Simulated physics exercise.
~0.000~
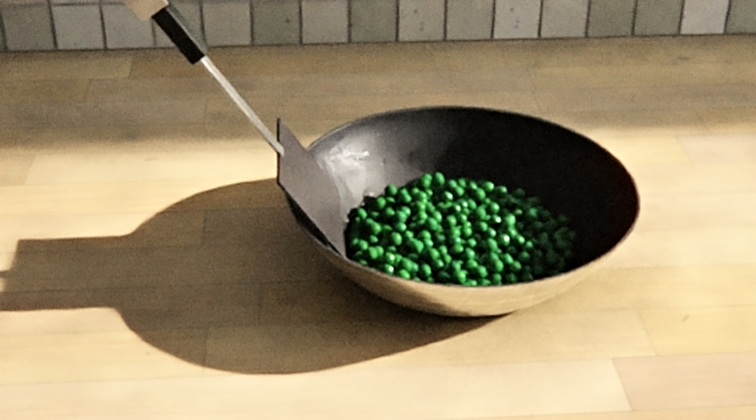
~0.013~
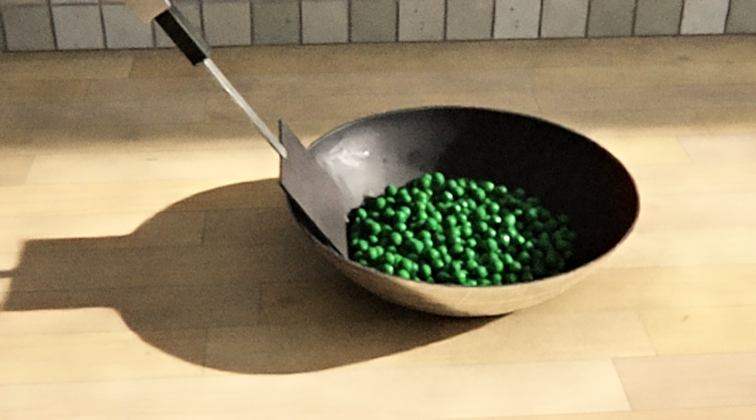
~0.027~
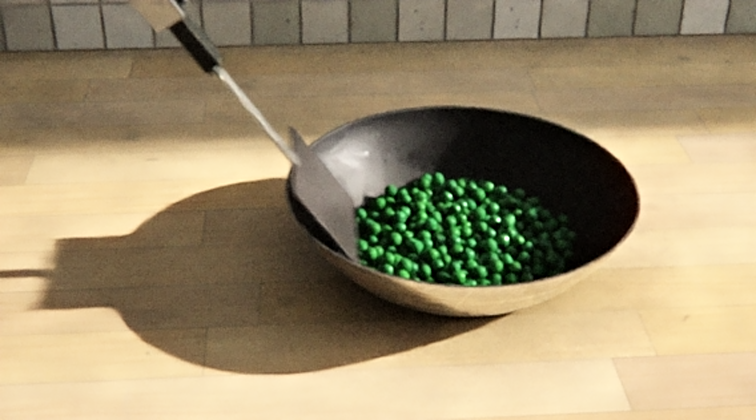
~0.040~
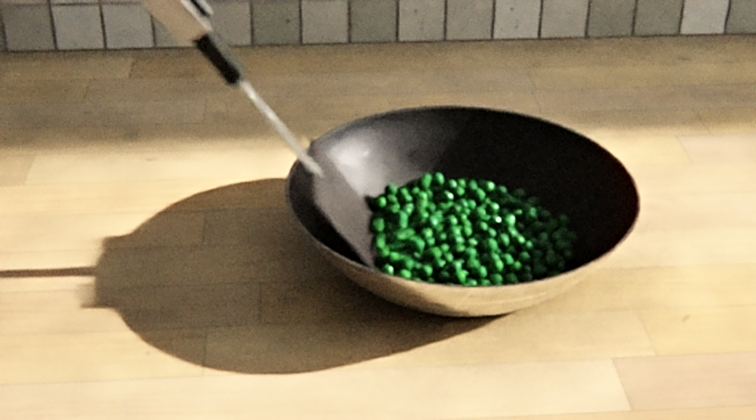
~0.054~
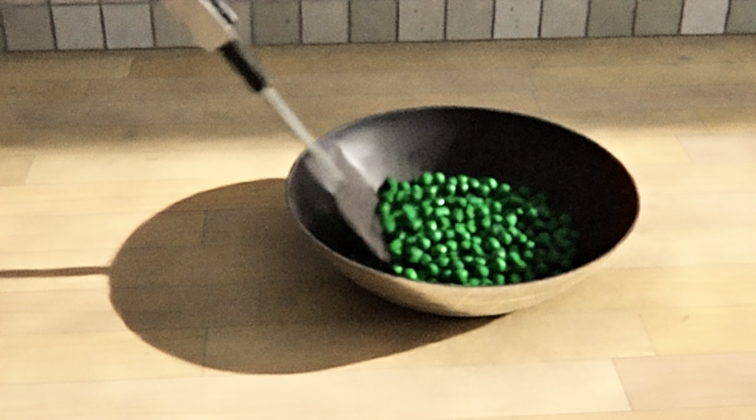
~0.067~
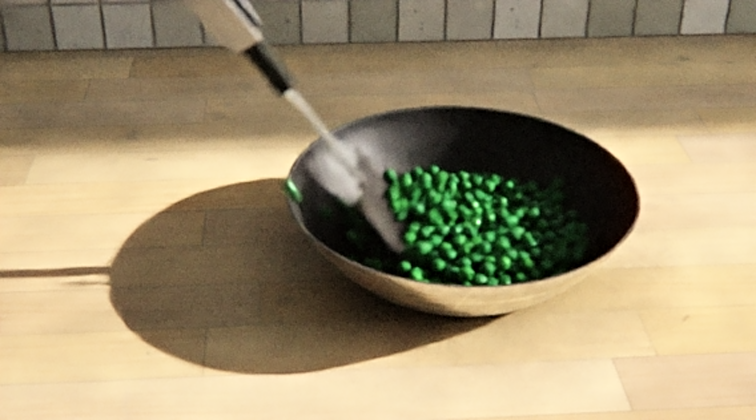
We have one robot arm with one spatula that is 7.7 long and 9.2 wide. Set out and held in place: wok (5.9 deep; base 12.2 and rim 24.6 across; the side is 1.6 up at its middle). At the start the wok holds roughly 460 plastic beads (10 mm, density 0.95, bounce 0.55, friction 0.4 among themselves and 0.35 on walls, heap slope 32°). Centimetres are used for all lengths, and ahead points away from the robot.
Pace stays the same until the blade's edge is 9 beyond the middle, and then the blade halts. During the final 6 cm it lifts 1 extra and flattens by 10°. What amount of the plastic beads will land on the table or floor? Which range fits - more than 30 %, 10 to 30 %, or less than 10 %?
The range that fits is more than 30 %.
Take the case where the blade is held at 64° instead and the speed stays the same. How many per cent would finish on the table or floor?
In that case, around 50 percent would end up on the table or floor.
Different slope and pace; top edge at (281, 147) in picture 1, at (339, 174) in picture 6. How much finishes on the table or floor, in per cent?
Around 40 per cent finishes on the table or floor.
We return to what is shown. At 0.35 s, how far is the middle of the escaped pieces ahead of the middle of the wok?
I'd put it at some 20 centimetres.
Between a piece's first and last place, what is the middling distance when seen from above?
Somewhere around 9 centimetres, I'd say.
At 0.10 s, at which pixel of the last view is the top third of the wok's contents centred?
Roughly at pixel (484, 212).
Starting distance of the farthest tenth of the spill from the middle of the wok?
Around 55 centimetres from the centre.
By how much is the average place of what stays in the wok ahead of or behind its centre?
Offset forward: Around 2.5 cm.
After 0.10 s, sloping 56°, highest piece 13 above the table; 461 in the wok, 1 on the blade or in flight.
After 0.13 s, sloping 53°, highest piece 18 above the table; 455 in the wok, 7 on the blade or in flight.
After 0.35 s, sloping 46°, highest piece 24 above the table; 240 in the wok, 54 on the table or floor, 168 on the blade or in flight.
After 1.40 s, sloping 46°, highest piece 3 above the table; 240 in the wok, 222 on the table or floor.
At rest, 240 in the wok, 222 on the table or floor. That is 48 % on the table or floor.
